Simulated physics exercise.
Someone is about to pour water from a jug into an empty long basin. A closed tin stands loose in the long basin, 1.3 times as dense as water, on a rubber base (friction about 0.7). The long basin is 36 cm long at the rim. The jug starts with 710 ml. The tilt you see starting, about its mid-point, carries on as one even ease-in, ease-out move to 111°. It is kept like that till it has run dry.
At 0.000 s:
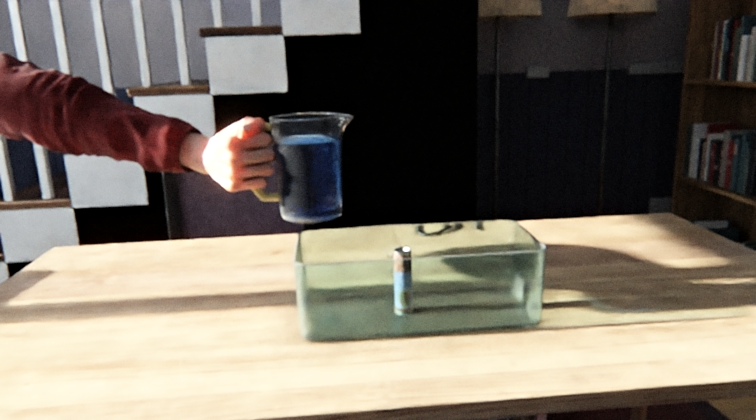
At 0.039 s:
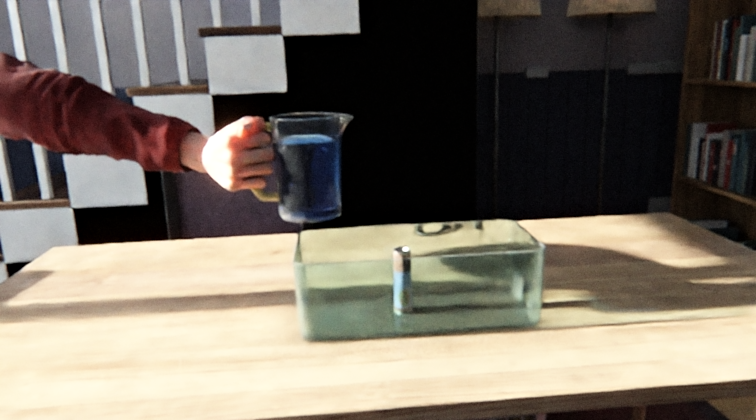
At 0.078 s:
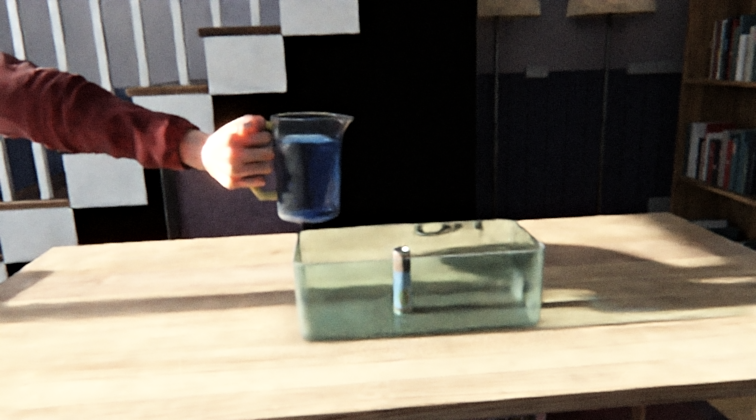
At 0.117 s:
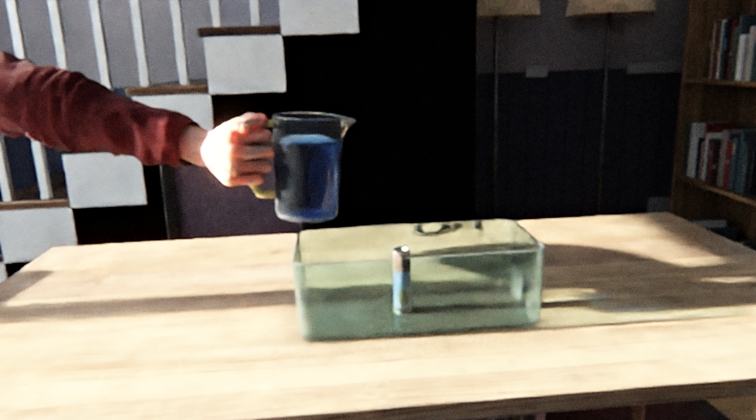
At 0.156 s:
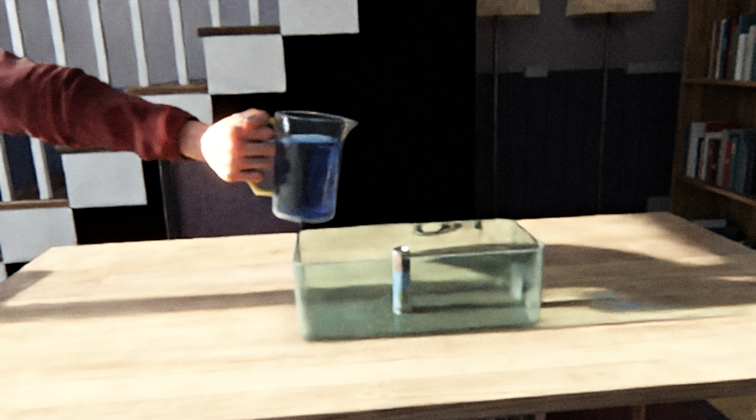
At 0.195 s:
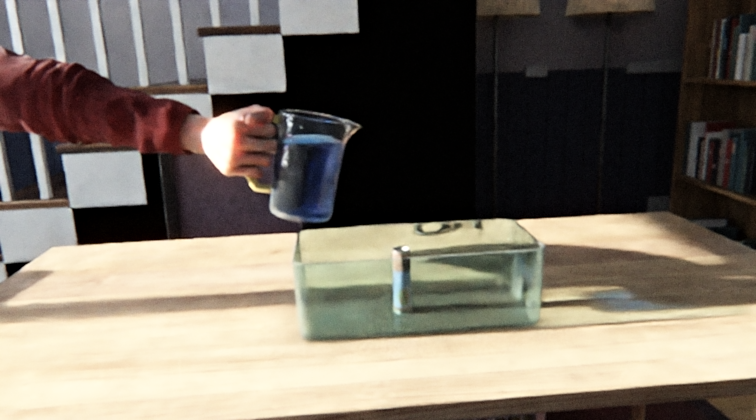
A hand in a dark red sleeve holds a glass jug of blue water upright and nearly still above the left side of a clear long basin on a wooden table. The jug then tilts slightly to the right, while the small tin standing in the basin stays put.
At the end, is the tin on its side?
It topples.
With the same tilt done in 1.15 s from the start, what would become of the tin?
The tin falls.
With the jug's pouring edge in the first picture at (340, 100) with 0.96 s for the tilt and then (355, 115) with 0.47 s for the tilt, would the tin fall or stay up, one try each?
First it goes over; then it falls.
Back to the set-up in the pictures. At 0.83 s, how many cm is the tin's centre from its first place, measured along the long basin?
Some 0 cm.
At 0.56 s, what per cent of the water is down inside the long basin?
Near 1 in a hundred.
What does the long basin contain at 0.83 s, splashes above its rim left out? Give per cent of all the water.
Some 52 per cent.
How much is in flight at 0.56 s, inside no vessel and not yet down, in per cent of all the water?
Some 12 per cent.
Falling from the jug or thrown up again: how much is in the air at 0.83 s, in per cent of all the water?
Near 18 in a hundred.
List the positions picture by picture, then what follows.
Tilt 0°; pouring edge (354, 116); surface from (275, 140) to (340, 138); the long basin's rim runs from (297, 248) to (530, 235); the tin's top is at (402, 253), in the first picture.
Tilt 0°; pouring edge (354, 116); surface from (275, 140) to (339, 138), in the second picture.
Tilt 2°; pouring edge (354, 117); surface from (276, 139) to (339, 138), in the third picture.
Tilt 4°; pouring edge (356, 119); surface from (276, 139) to (340, 138), in the fourth picture.
Tilt 8°; pouring edge (358, 122); surface from (277, 139) to (342, 138), in the fifth picture.
Tilt 12°; pouring edge (362, 126); surface from (279, 141) to (345, 139), in the sixth picture.
After 0.56 s the tilt is 74° and 87 per cent is still to pour; the tin stands where it began.
After 0.83 s the tilt is 109° and 31 per cent is still to pour; the tin stands where it began.
After 1.11 s the tilt is 111° and 2 per cent is still to pour; the tin lies on its side.
After 1.42 s the tilt is 111° and 0 per cent is still to pour; the tin lies on its side.
In the end the tin lies on its side.
